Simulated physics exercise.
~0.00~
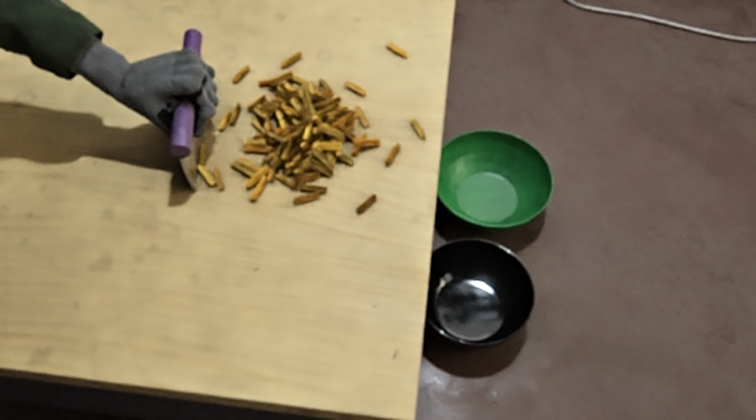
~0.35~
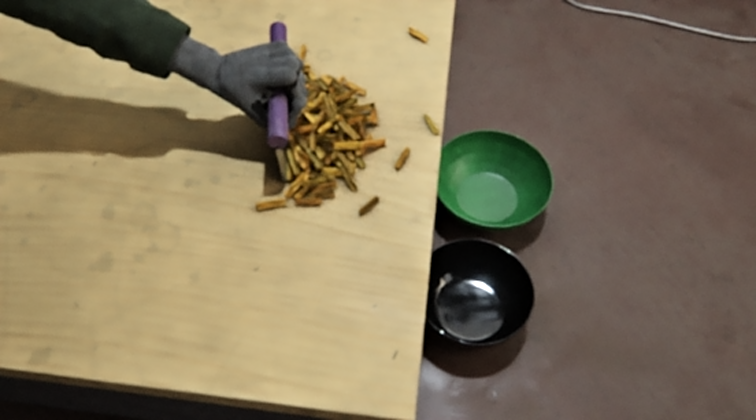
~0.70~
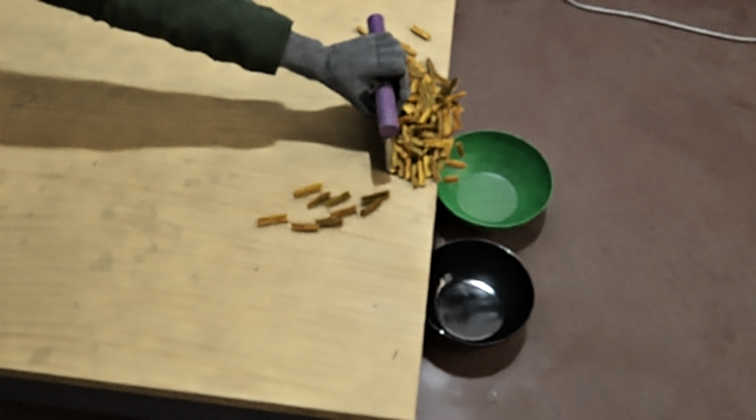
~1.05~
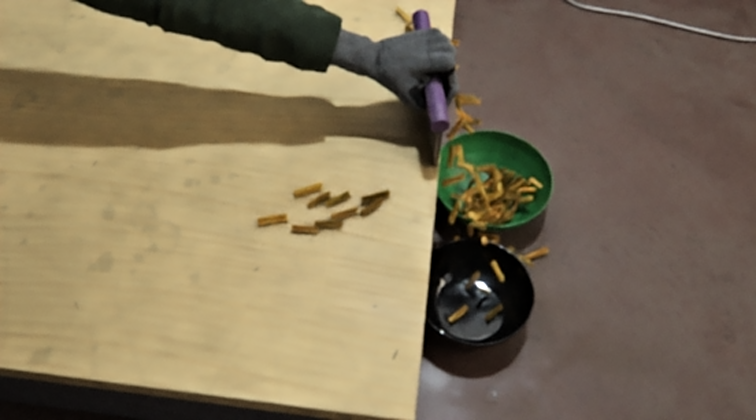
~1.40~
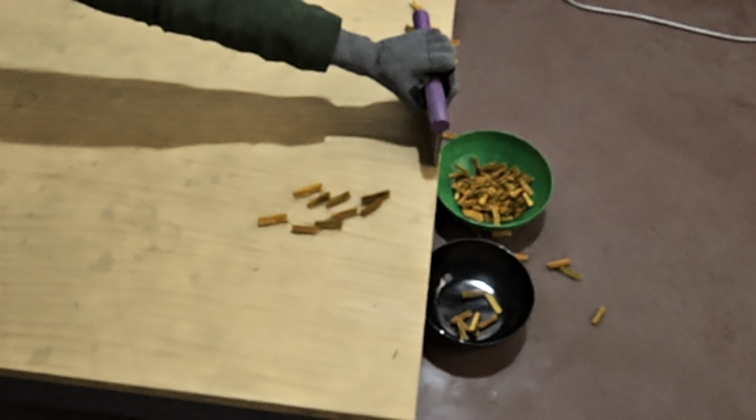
At the start, a gloved hand in a dark green sleeve holds a scraper with a purple handle beside a loose heap of short, yellow-brown dry pasta on a pale wooden table. A green bowl and a black bowl sit below its right edge. The hand pushes the heap rightward, bunching it together and leaving a few pieces behind. The pasta reaches the edge and spills over as the scraper stops there. Most pieces end in the green bowl, with a few in the black bowl, some scattered on the floor, and a small group still on the table.
